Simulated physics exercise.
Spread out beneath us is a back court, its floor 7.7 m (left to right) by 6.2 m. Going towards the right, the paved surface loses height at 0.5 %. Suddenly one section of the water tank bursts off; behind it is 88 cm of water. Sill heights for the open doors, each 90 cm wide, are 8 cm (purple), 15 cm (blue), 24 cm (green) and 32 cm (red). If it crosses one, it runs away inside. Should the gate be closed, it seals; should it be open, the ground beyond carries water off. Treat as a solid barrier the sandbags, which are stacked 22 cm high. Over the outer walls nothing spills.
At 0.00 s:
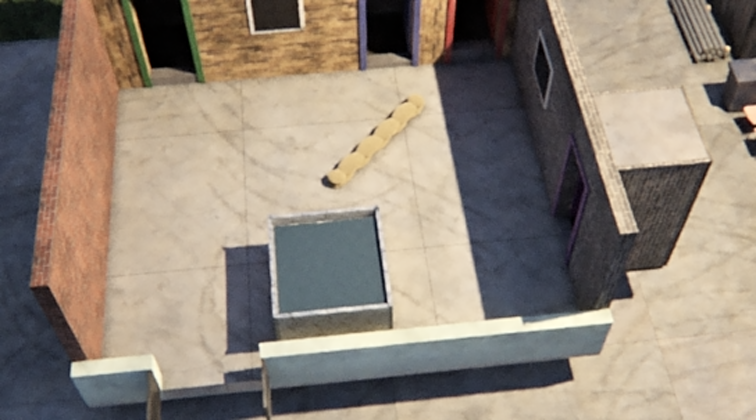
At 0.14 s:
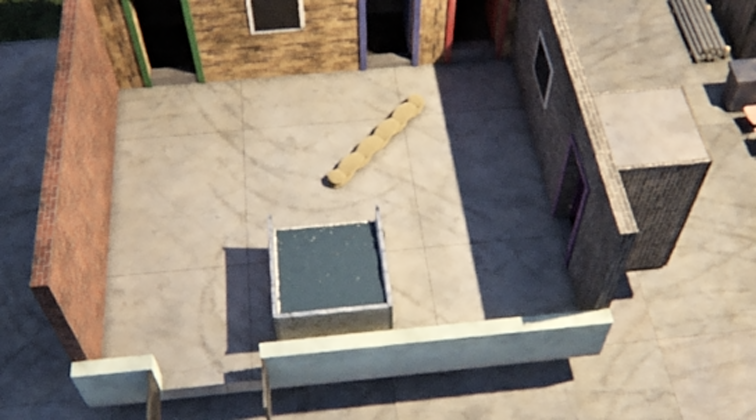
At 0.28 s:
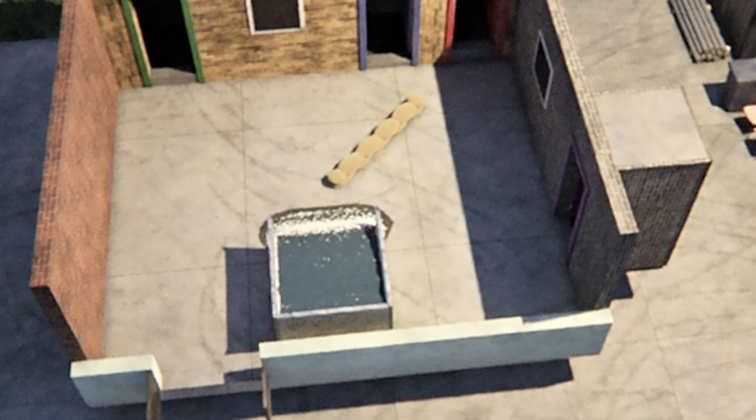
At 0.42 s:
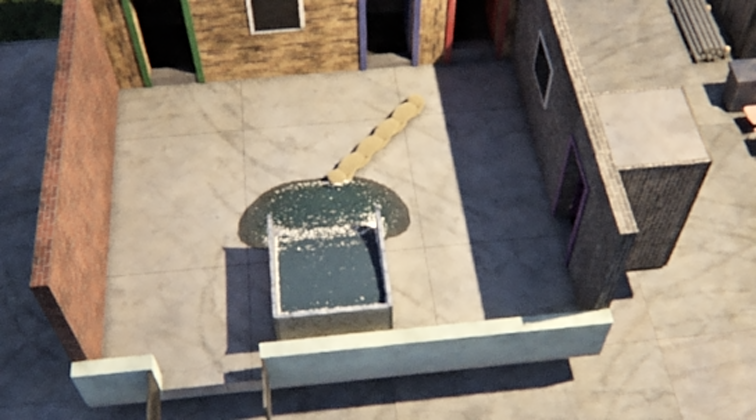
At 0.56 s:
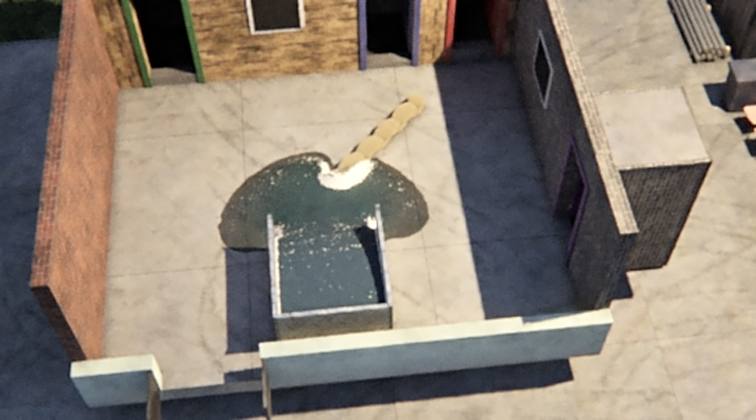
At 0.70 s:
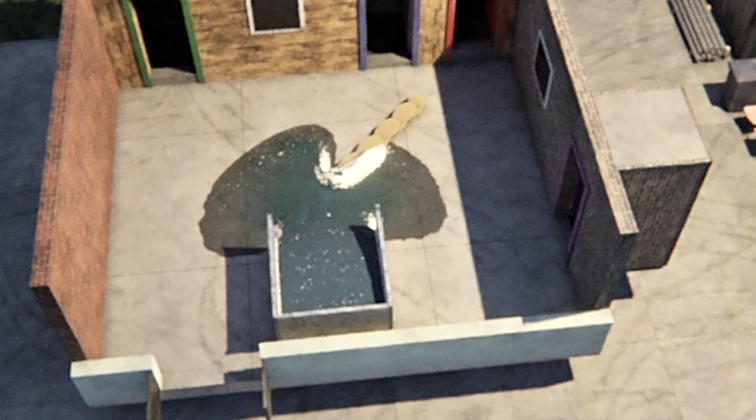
The clip shows a walled courtyard seen from above, where the far side of a square water tank gives way and water pours out, fanning across the pale paving and foaming around the near end of a diagonal sandbag row.
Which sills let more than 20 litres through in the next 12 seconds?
In the next 12 seconds: The purple door stays at or under it; the blue door stays at or under it; the green door stays at or under it; the red door stays at or under it.
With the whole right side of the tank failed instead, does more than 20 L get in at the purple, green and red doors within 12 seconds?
Purple exceeds; green falls short; red falls short.
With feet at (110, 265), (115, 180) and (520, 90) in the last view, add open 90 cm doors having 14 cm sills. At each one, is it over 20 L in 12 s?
Result in order - not enough, not enough, more than that.
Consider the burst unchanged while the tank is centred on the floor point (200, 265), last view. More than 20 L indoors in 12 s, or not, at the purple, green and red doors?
Checking the limit: Purple is within it, green is beyond it and red is within it.
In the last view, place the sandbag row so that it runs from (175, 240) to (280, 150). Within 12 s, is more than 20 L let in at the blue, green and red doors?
Moved that way: Blue breaches it, green holds, red holds.
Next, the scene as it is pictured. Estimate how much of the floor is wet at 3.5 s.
I'd guess around 55 %.
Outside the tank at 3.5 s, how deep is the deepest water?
Roughly 28 cm.
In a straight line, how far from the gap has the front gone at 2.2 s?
Roughly 5.6 metres out.
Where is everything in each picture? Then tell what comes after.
In the first frame, still water, 88 cm deep, in the water tank at (329, 262).
In the second frame, water pours out on the water tank's far side and has run 0.9 m, to a hidden place; typically 11 cm deep outside, 88 cm at the water tank's back.
In the third frame, water pours out on the water tank's far side and has run 1.1 m, to (385, 220); typically 14 cm deep outside, 85 cm at the water tank's back.
In the fourth frame, the front is at (396, 200), 1.6 m from the gap on the water tank's far side; 3.2 m2 of floor is under water; 76 cm left at the back of the water tank.
In the fifth frame, the front is at (284, 162), 2.0 m from the gap on the water tank's far side; 5.2 m2 of floor is under water; 75 cm left at the back of the water tank.
In the sixth frame, water pours out on the water tank's far side and has run 2.7 m, to (295, 131); typically 7 cm deep outside, 71 cm at the water tank's back.
After 1.4 s water covers 40 % of the floor and is deepest (38 cm) near (326, 187); purple door not reached, blue door not reached, green door not reached, red door not reached.
After 2.2 s water covers 50 % of the floor and is deepest (39 cm) near (506, 62); purple door not reached, blue door 11 cm at the sill, 0 L in, green door 22 cm at the sill, 0 L in, red door 13 cm at the sill, 0 L in.
After 3.5 s water covers 55 % of the floor and is deepest (28 cm) near (119, 100); purple door not reached, blue door 8 cm at the sill, 0 L in, green door 19 cm at the sill, 0 L in, red door 22 cm at the sill, 0 L in.
After 7.0 s water covers 95 % of the floor and is deepest (13 cm) near (578, 334); purple door 6 cm at the sill, 0 L in, blue door 9 cm at the sill, 1 L in, green door 7 cm at the sill, 0 L in, red door 8 cm at the sill, 1 L in.
After 12.0 s water covers 95 % of the floor and is deepest (10 cm) near (514, 211); purple door 9 cm at the sill, 0 L in, blue door 5 cm at the sill, 1 L in, green door 3 cm at the sill, 0 L in, red door 6 cm at the sill, 1 L in.
